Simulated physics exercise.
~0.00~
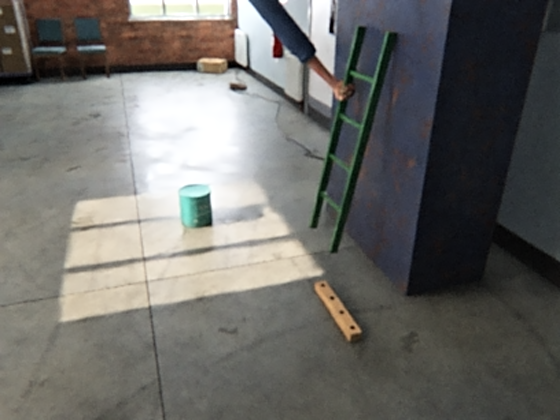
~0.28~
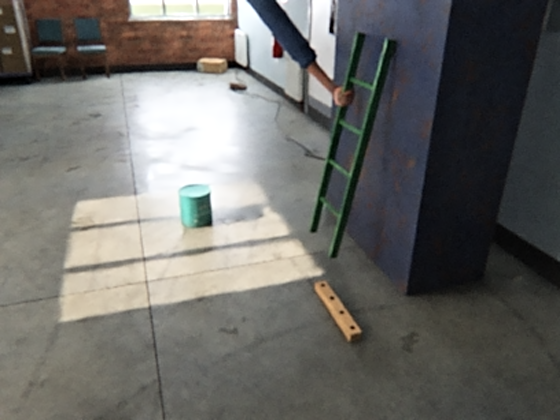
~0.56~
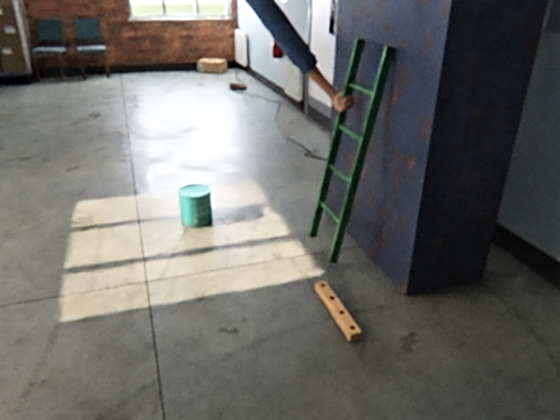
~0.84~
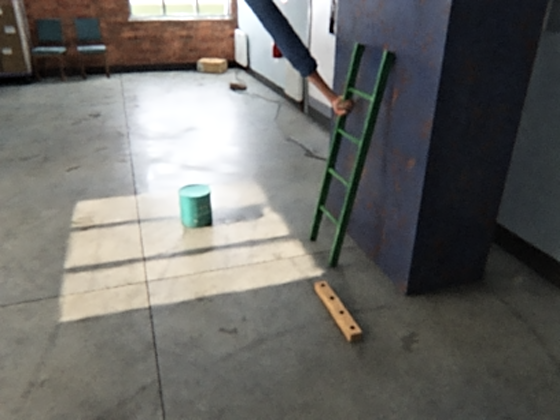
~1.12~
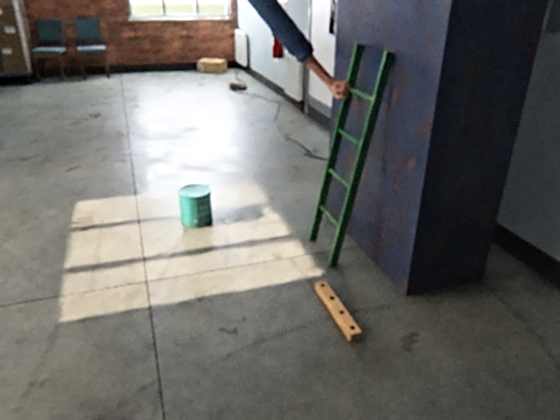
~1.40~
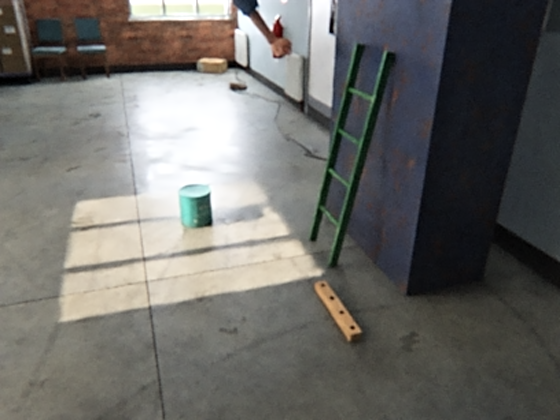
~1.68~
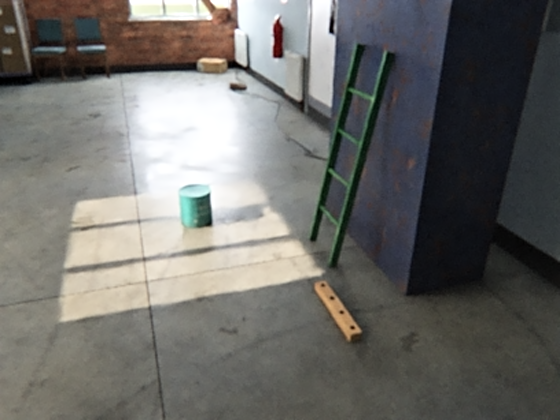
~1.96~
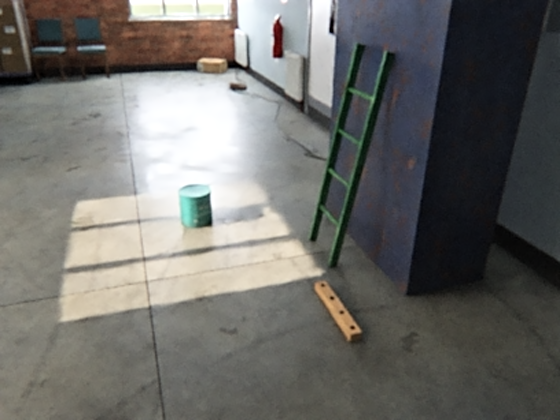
A green ladder is propped against a dark pillar by a hand and stays leaning.
